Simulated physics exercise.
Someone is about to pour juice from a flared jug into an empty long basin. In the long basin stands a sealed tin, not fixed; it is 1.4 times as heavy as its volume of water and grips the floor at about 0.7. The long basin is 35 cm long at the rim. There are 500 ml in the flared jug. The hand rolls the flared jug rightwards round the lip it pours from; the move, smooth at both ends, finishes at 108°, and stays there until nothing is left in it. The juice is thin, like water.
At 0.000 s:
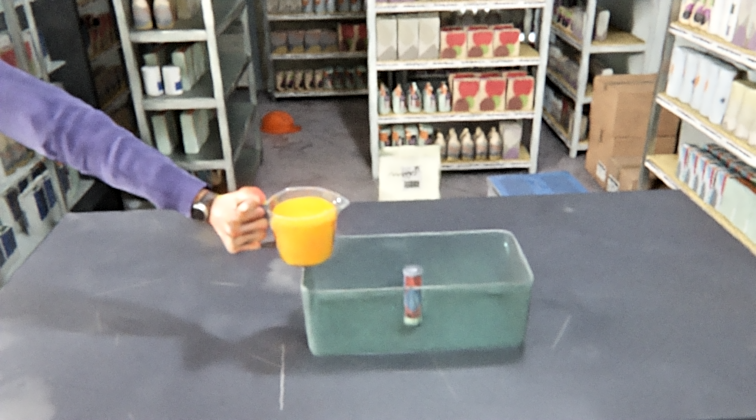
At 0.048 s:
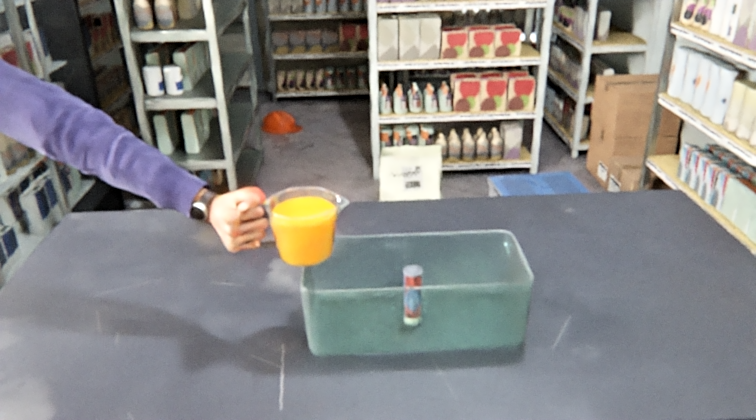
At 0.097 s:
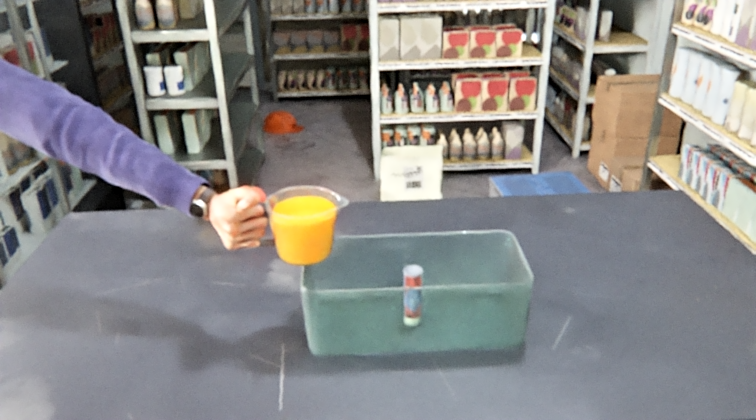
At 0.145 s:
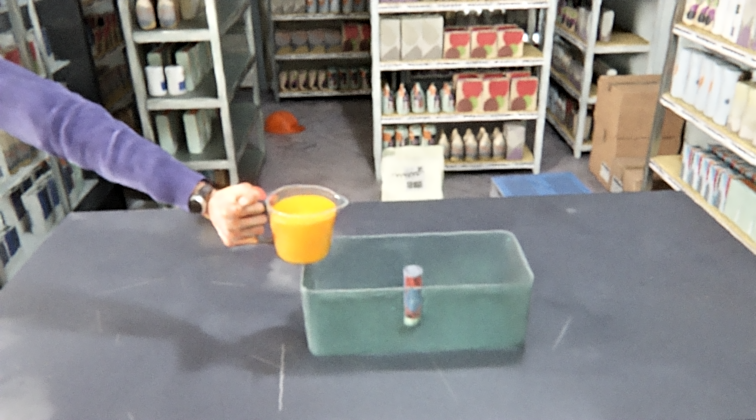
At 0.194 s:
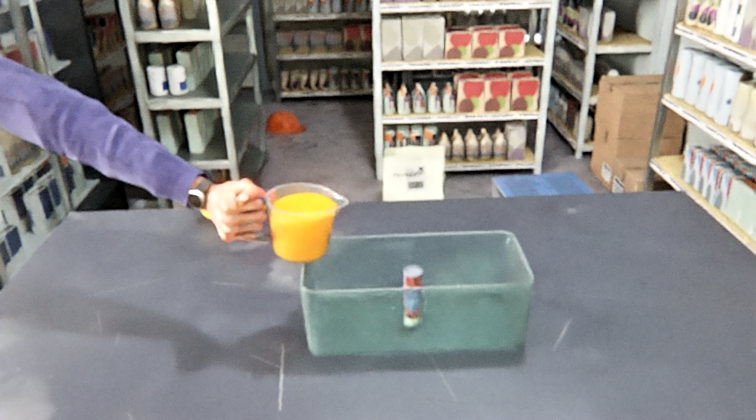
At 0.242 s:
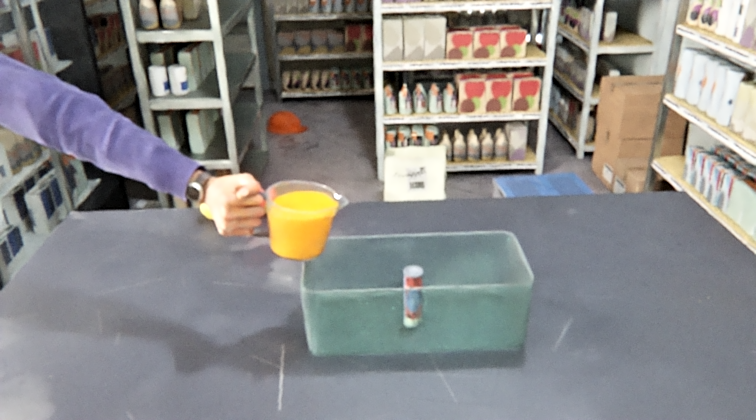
A hand in a purple sleeve, reaching in from the left, holds a clear flared jug of orange juice above the left end of a long, greenish, see-through basin. Seen from the front and slightly above, a dark tabletop stands before storeroom shelves, with a small red and blue tin at the basin. The hand gradually tilts the jug slightly rightwards, the juice staying inside.
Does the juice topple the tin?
It goes over.
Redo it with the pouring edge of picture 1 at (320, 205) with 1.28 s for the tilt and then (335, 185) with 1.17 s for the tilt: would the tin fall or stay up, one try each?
First it remains upright; then it falls.
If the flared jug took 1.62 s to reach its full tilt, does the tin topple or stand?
Then it topples.
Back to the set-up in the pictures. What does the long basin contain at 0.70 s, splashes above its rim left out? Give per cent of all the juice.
Some 9 per cent.
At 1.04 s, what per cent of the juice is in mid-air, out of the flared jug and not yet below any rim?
Some 22 per cent.
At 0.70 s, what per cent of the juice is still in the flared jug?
Some 72 per cent.
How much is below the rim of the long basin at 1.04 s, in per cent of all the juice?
About 66 per cent.
After 0.70 s the tilt is 62° and 72 per cent is still to pour; the tin stands where it began.
After 1.04 s the tilt is 99° and 12 per cent is still to pour; the tin leans 39°.
After 1.40 s the tilt is 108° and 0 per cent is still to pour; the tin lies on its side.
After 1.78 s the tilt is 108° and 0 per cent is still to pour; the tin lies on its side.
In the end the tin lies on its side.
